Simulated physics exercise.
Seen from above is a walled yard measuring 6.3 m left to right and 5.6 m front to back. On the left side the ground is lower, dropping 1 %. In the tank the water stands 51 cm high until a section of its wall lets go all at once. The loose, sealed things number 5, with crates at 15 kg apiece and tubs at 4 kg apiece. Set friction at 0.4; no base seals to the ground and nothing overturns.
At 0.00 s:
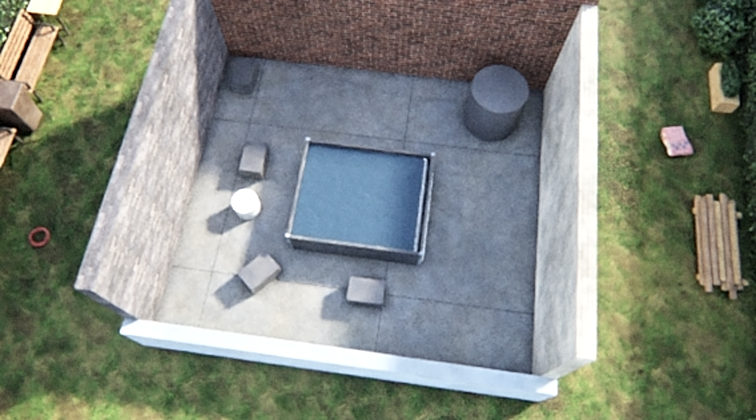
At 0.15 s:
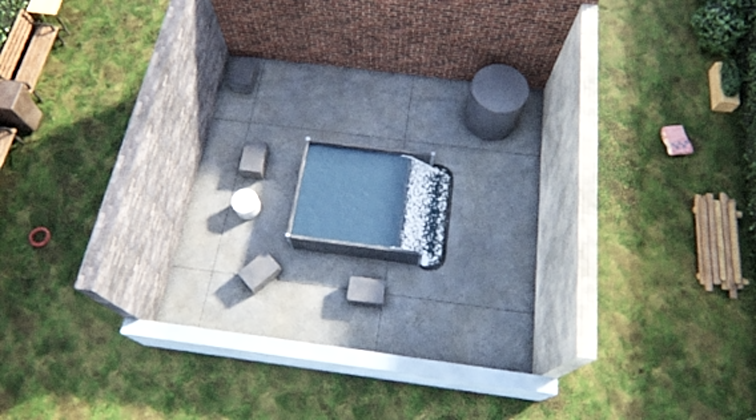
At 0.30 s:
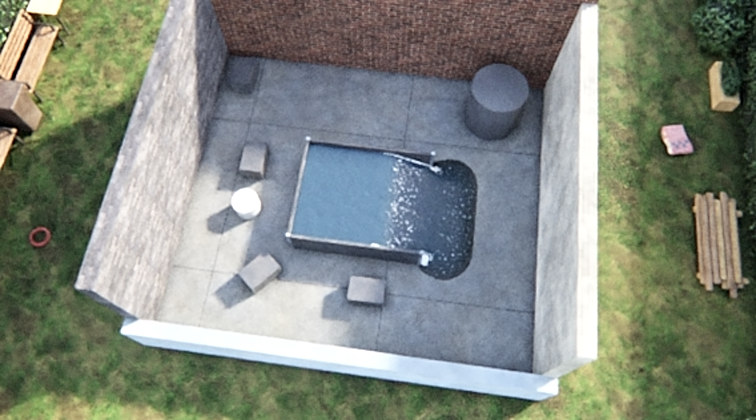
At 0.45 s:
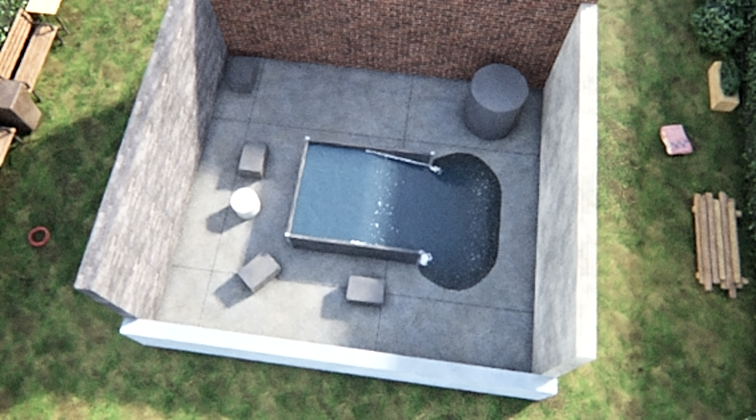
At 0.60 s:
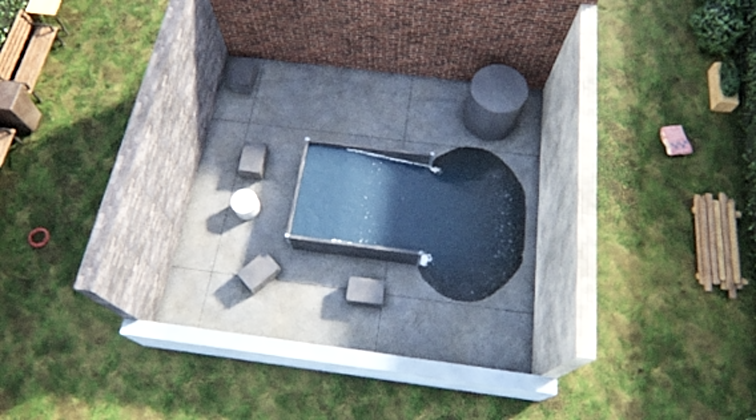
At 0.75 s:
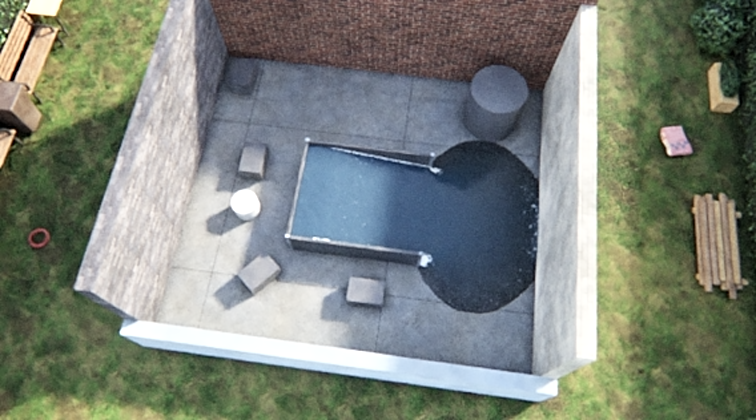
Water pours out of the open right side of a rectangular tank in a walled, paved yard seen from high above, spreading rightward in a dark, rounded sheet until it meets the pale right wall. Grey blocks and a small white object sit left of and below the tank, with a grey cylinder at upper right. They stay still, as does the camera, while frothy white water smooths out.
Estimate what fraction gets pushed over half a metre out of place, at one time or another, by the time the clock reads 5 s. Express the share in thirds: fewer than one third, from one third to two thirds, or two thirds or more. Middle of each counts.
Fewer than one third.
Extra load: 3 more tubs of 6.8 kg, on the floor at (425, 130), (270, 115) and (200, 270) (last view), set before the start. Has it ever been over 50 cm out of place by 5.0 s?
Each in turn ends up beyond the limit, within the limit, within the limit.
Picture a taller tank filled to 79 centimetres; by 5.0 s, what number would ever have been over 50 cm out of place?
Count: 2.
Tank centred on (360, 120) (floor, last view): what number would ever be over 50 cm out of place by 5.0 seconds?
So the tally would be 0.
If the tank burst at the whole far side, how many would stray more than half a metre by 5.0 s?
Count: 2.
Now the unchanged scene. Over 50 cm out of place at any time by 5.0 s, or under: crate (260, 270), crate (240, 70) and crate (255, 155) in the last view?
First falling below it, second falling below it, third falling below it.
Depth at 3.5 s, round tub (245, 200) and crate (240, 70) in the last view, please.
About 0 and 0 cm.
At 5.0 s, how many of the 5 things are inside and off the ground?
I count 0.
After 1.1 s 0 of 5 are over 50 cm from their spots; 0 afloat.
After 2.2 s 0 of 5 are over 50 cm from their spots; 0 afloat.
After 3.5 s 0 of 5 are over 50 cm from their spots; 0 afloat.
After 5.0 s 1 of 5 are over 50 cm from their spots, and 1 have been at some point; 0 afloat.
